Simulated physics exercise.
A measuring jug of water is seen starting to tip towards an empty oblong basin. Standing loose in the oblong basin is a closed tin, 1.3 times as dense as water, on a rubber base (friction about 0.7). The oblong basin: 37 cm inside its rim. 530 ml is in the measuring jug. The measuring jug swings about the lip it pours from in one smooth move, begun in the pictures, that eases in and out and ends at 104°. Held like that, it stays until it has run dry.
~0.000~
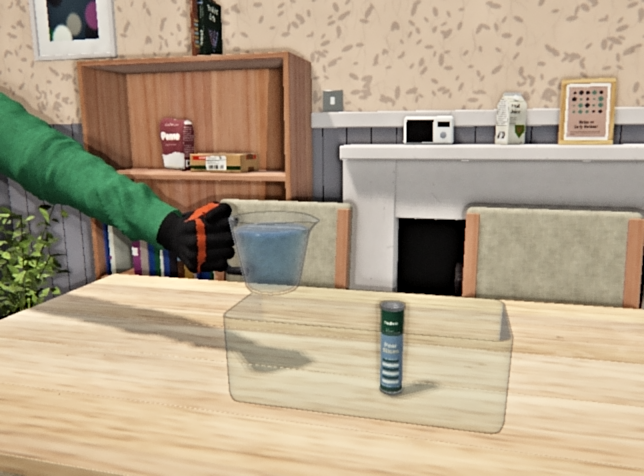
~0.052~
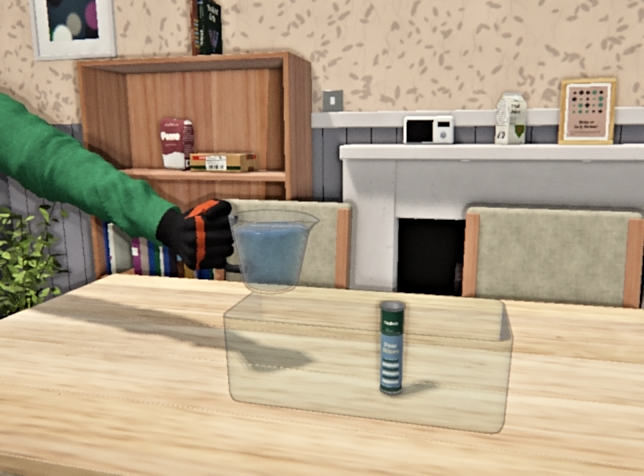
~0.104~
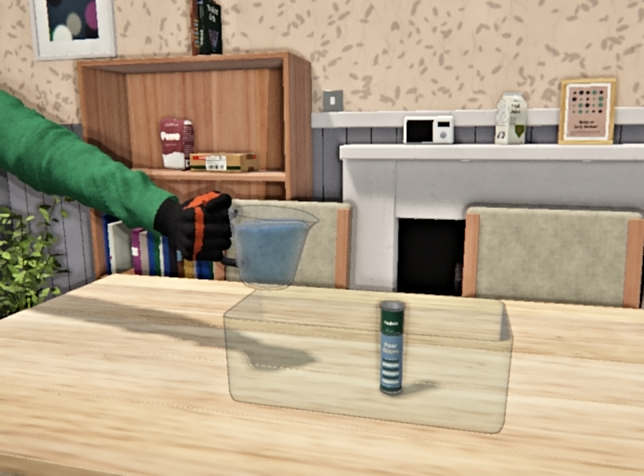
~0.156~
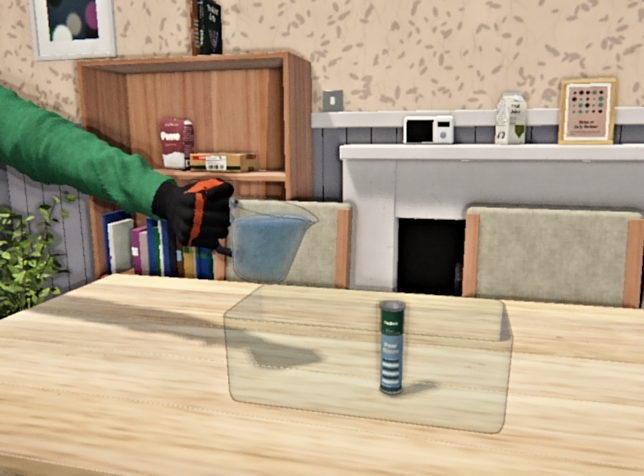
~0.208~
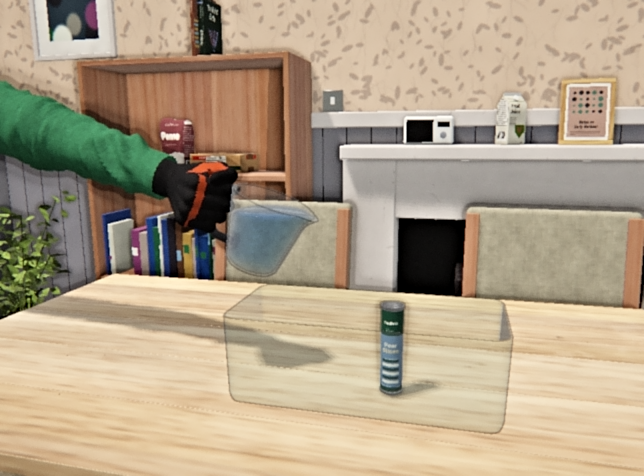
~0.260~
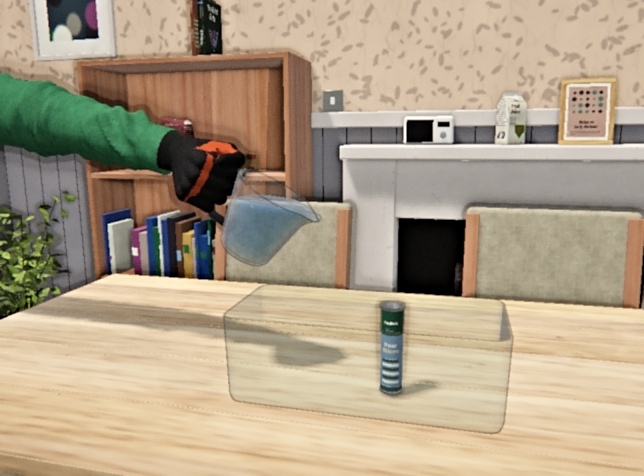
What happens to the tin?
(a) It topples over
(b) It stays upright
a, it topples over.
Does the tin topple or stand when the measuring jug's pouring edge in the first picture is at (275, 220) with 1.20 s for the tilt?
Then it stays on its base.
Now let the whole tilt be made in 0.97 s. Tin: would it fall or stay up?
In that case the tin overturns.
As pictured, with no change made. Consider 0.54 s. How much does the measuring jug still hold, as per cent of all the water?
Near 52 in a hundred.
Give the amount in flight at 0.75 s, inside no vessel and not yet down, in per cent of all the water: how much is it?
Estimate: Around 24 per cent.
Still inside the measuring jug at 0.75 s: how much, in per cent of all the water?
4 %.
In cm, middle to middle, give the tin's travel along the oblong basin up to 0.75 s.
About 4 cm.
After 0.54 s the tilt is 91° and 51 per cent is still to pour; the tin stands where it began.
After 0.75 s the tilt is 104° and 4 per cent is still to pour; the tin leans 37°.
After 0.96 s the tilt is 104° and 0 per cent is still to pour; the tin lies on its side.
After 1.20 s the tilt is 104° and 0 per cent is still to pour; the tin lies on its side.
In the end the tin lies on its side.
